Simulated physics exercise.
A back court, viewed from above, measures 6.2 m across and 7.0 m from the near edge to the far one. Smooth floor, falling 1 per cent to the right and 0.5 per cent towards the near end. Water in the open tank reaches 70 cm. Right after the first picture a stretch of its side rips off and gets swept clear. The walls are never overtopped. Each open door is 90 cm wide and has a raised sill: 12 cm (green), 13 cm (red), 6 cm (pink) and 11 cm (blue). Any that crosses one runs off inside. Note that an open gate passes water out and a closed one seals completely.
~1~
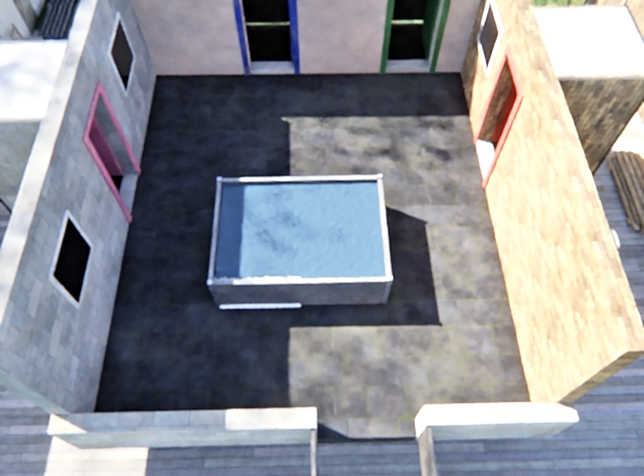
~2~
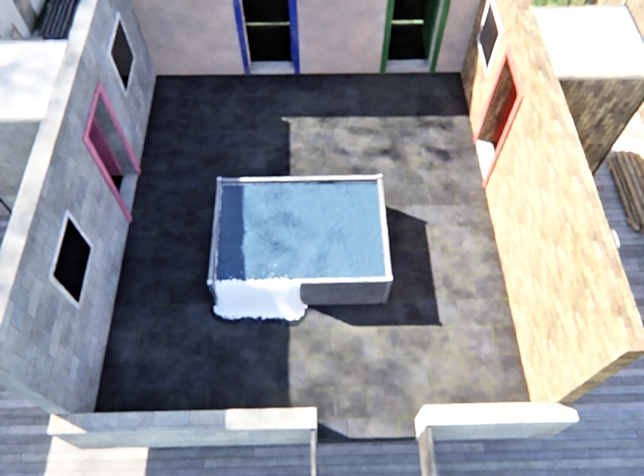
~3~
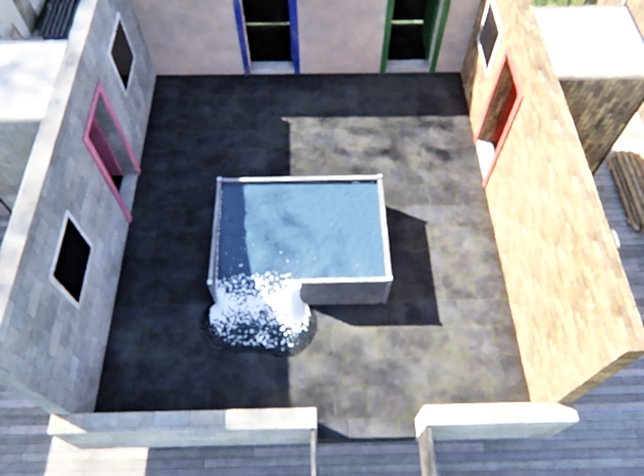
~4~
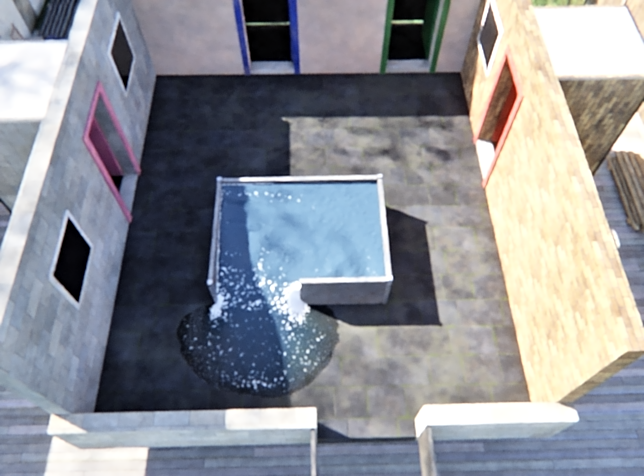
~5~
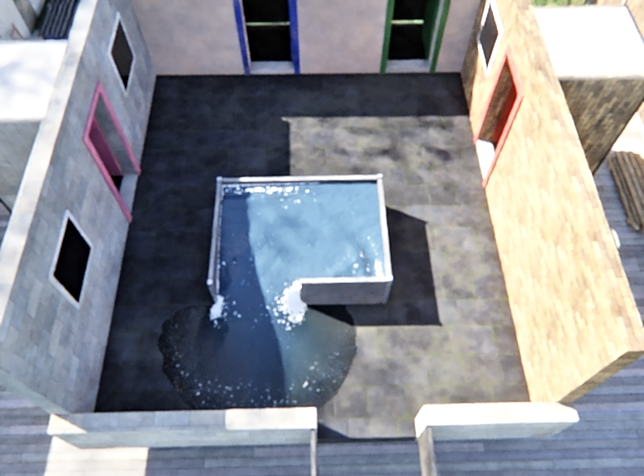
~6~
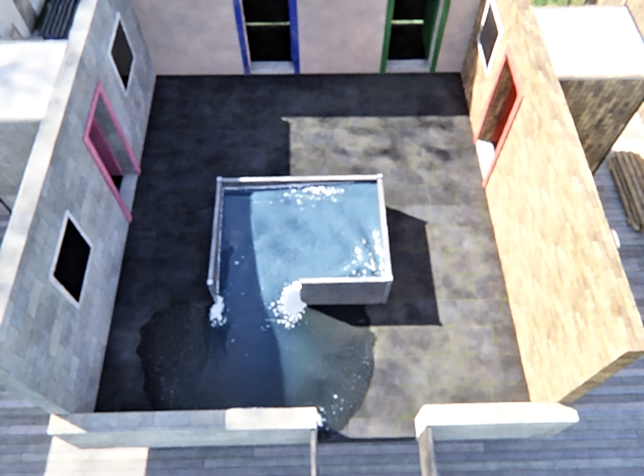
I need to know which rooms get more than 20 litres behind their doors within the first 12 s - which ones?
Here is each one: The green door does not get more than 20 litres; the red door does not get more than 20 litres; the pink door does not get more than 20 litres; the blue door does not get more than 20 litres.
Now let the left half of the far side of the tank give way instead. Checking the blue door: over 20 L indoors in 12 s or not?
Then: Blue past it.
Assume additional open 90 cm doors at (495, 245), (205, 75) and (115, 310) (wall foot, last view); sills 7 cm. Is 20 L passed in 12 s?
In sequence the answers are less than that, more than that and more than that.
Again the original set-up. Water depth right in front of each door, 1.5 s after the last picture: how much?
Depths in centimetres - green: 0, red: 0, pink: 0, blue: 0.
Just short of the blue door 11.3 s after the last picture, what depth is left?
It's some 6.0 centimetres deep.
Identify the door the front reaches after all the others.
It's the green door that comes last.
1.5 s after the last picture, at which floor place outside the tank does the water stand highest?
Spot: Approx. (93, 425).
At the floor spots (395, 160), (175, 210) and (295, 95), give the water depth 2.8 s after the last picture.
0, 4, 0 cm.
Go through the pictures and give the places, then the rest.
In the first picture, still water, 70 cm deep, in the open tank at (300, 229).
In the second picture, the front is at (218, 312), 0.7 m from the gap at (260, 295); 0.3 m2 of floor is under water; 70 cm left at the back of the open tank.
In the third picture, water pours out at (260, 296) and has run 0.9 m, to (208, 334); typically 12 cm deep outside, 70 cm at the open tank's back.
In the fourth picture, water pours out at (260, 297) and has run 1.4 m, to (278, 392); typically 9 cm deep outside, 69 cm at the open tank's back.
In the fifth picture, the front is at a hidden place, 1.9 m from the gap at (260, 297); 3.9 m2 of floor is under water; 64 cm left at the back of the open tank.
In the sixth picture, the front is at a hidden place, 2.2 m from the gap at (260, 297); 4.8 m2 of floor is under water; 59 cm left at the back of the open tank.
Then, 0.7 s after the last picture water covers 15 % of the floor and is deepest (48 cm) near (248, 409); green door not reached, red door not reached, pink door not reached, blue door not reached.
Then, 1.5 s after the last picture water covers 25 % of the floor and is deepest (50 cm) near (93, 425); green door not reached, red door not reached, pink door not reached, blue door not reached.
Then, 2.8 s after the last picture water covers 50 % of the floor and is deepest (30 cm) near (196, 423); green door not reached, red door not reached, pink door 4 cm at the sill, 0 L in, blue door not reached.
Then, 6.3 s after the last picture water covers 90 % of the floor and is deepest (16 cm) near (183, 423); green door 3 cm at the sill, 0 L in, red door 4 cm at the sill, 0 L in, pink door 4 cm at the sill, 0 L in, blue door 9 cm at the sill, 2 L in.
Then, 11.3 s after the last picture water covers 100 % of the floor and is deepest (14 cm) near (489, 232); green door 11 cm at the sill, 1 L in, red door 12 cm at the sill, 0 L in, pink door 4 cm at the sill, 0 L in, blue door 6 cm at the sill, 2 L in.
